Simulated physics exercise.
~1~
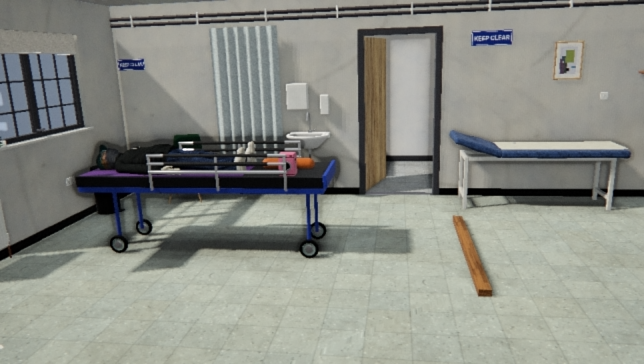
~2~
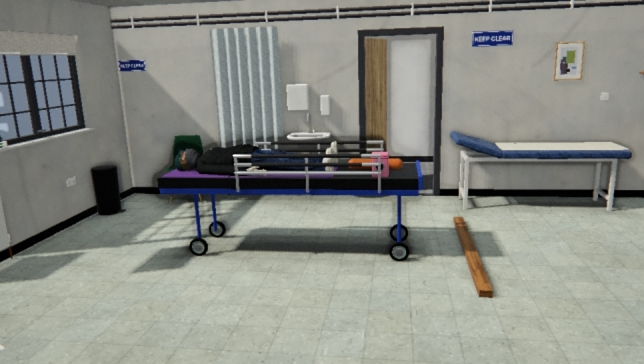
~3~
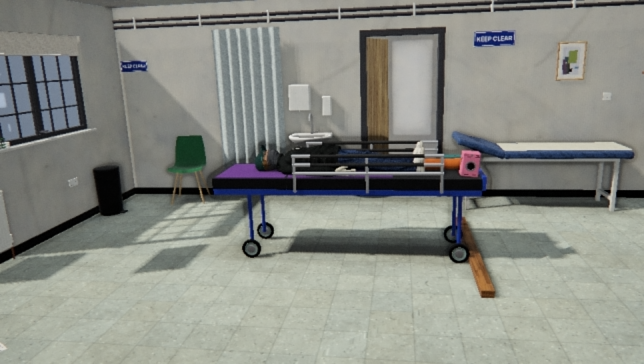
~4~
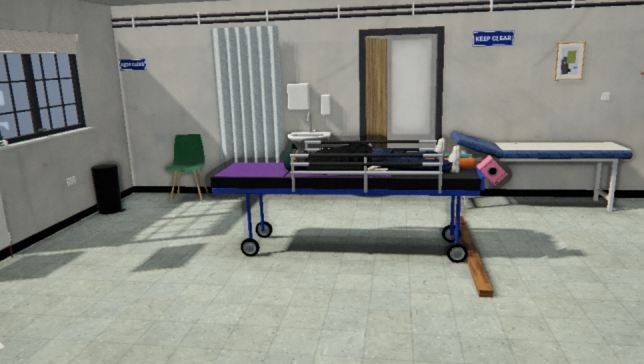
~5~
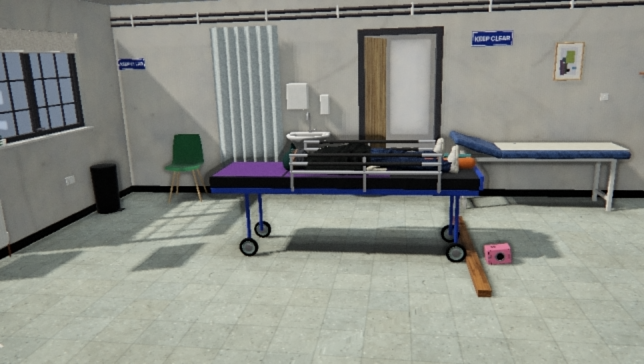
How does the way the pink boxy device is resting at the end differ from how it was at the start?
At the start it is upright on the trolley, but at the end it lies on its side on the floor.
